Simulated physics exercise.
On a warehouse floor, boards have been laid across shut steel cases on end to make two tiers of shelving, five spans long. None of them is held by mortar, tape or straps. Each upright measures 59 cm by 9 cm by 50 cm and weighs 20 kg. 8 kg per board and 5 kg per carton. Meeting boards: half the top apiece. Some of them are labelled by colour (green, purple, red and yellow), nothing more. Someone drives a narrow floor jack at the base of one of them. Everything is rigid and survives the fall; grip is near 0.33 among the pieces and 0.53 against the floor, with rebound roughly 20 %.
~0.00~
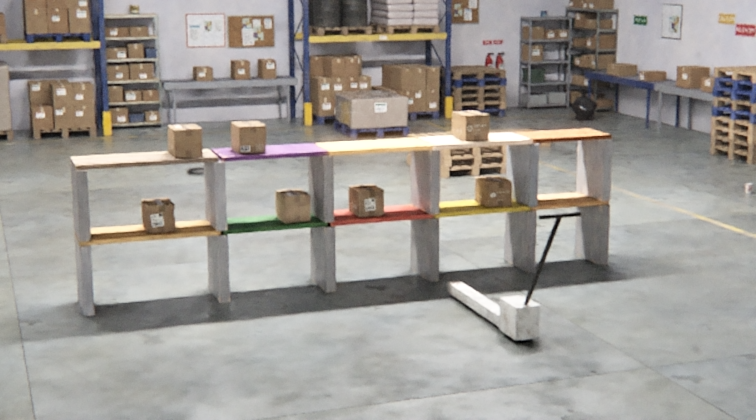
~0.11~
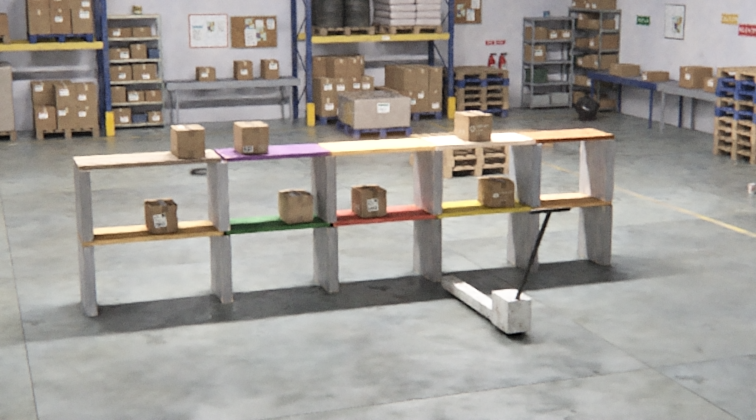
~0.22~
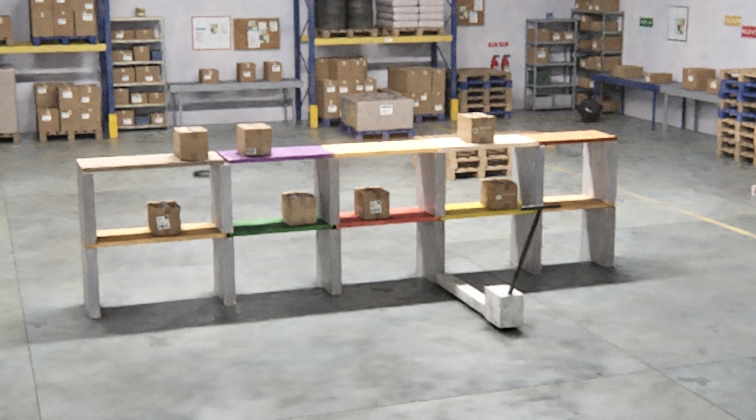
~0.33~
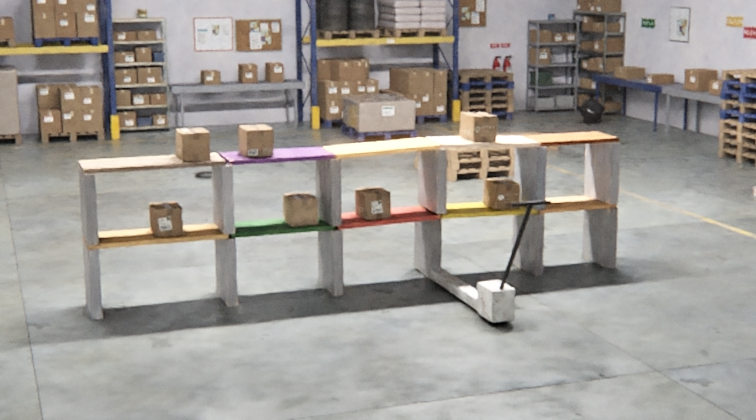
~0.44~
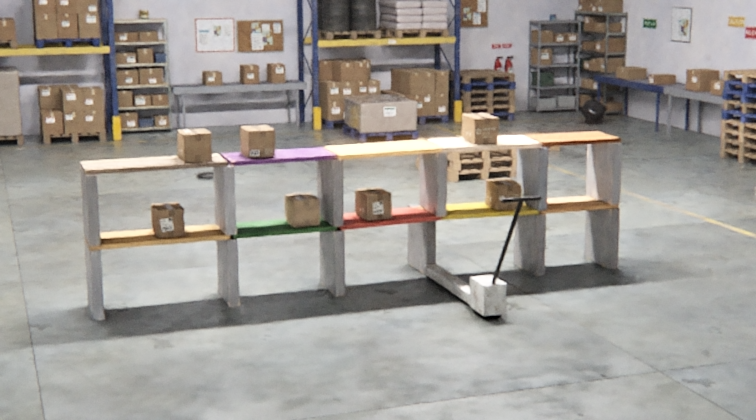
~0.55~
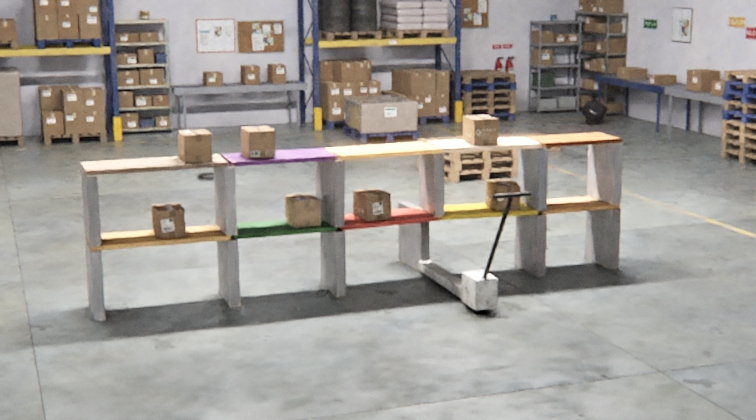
A long two-tier shelf of boards on grey upright slabs stands across a warehouse floor, seen from slightly above, with stocked racks behind. Small cartons sit on its tan, purple, green, red, yellow and orange boards, and a low white jack with a black handle rests at the front right. The jack slides left and back to the shelf's base, the boards barely shifting, while the camera pans very slightly.
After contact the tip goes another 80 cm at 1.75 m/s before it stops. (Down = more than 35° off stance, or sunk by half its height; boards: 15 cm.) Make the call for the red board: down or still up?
My call: Down.
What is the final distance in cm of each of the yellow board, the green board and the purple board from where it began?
The yellow one ends around 30 cm from its start, the green one around 0 cm and the purple one around 0 cm.
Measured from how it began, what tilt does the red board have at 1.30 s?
Roughly 40°.
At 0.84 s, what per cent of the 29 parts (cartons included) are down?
At that instant, 25 percent.
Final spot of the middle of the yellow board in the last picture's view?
Somewhere around pixel (486, 240).
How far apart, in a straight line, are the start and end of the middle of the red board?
It finishes around 30 cm from its starting point.
By 0.84 s, 7 of the 29 pieces down; red board tilted 33°, 26 cm lower; yellow board tilted 25°, 19 cm lower.
By 1.30 s, 8 of the 29 pieces down; red board tilted 38°, 29 cm lower; yellow board tilted 38°, 30 cm lower.
When it is over (3.1 s), 9 of the 29 pieces down; red board tilted 39°, 29 cm lower; yellow board tilted 38°, 30 cm lower; purple board moved 21 mm. In pixels of the last frame, middles, red board near (375, 250), yellow board near (486, 240).
